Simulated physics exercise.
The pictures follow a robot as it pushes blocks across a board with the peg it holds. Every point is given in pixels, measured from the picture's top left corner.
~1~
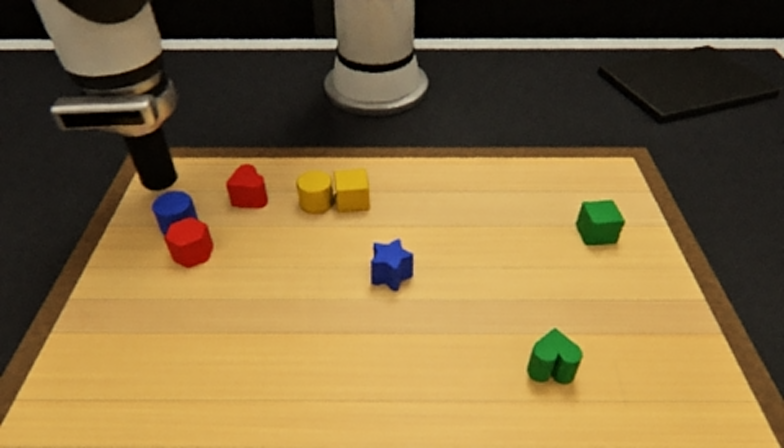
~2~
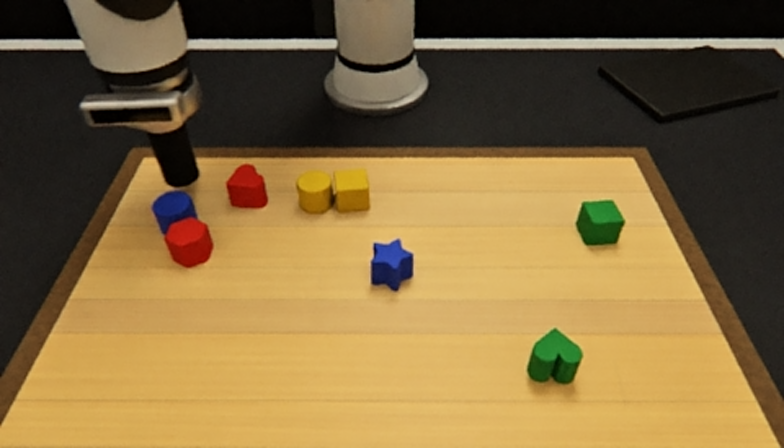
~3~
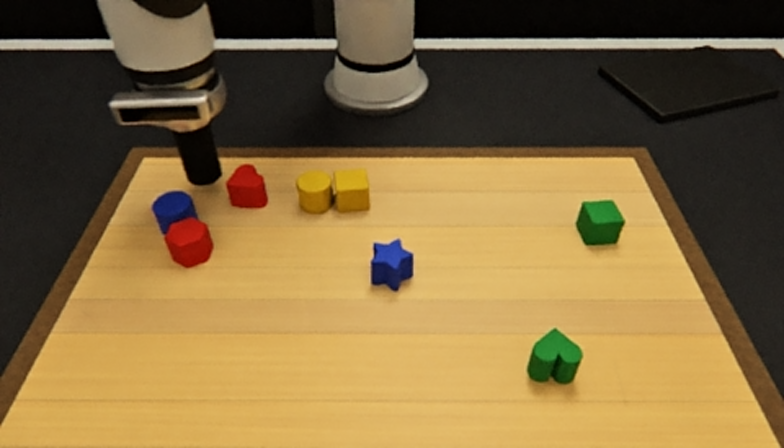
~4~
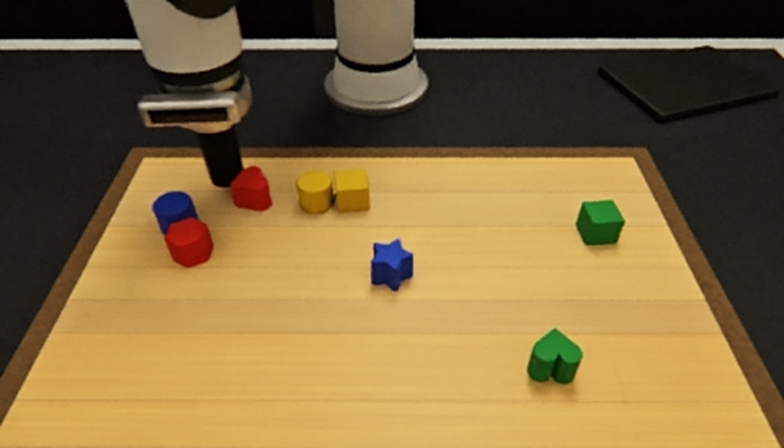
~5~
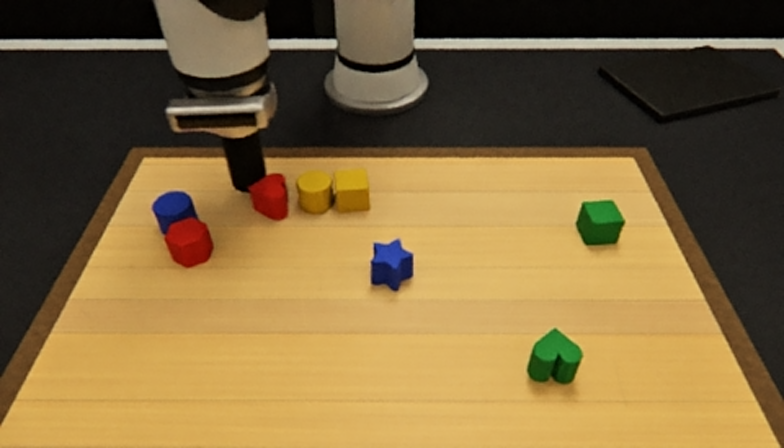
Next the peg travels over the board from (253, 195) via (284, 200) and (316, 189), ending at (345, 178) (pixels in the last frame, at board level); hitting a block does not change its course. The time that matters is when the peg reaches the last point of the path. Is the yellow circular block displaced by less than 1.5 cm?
I'd say no.
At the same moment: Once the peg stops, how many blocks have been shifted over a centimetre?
It moves three or more blocks.
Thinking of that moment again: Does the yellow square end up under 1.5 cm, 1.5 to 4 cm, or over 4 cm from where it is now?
Displacement: 1.5 to 4 cm.
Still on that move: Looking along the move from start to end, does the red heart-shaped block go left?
That would be a no.
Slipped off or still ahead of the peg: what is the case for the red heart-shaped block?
My guess is it ends up beside or behind the peg.
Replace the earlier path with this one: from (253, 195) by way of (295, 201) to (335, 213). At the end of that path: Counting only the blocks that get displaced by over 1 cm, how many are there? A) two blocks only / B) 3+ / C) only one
B - 3+.
On the path given first. One third of the way, peg (283, 186); red heart-shaped block (291, 198); yellow circular block (323, 182); yellow square (358, 177).
Two thirds of the way, peg (314, 176); red heart-shaped block (291, 198); yellow circular block (337, 183); yellow square (373, 179), turned 20° anticlockwise.
At the end, peg (344, 165); blue circular block in place; red heart-shaped block (291, 198); yellow circular block (338, 183); yellow square (374, 179), turned 20° anticlockwise.
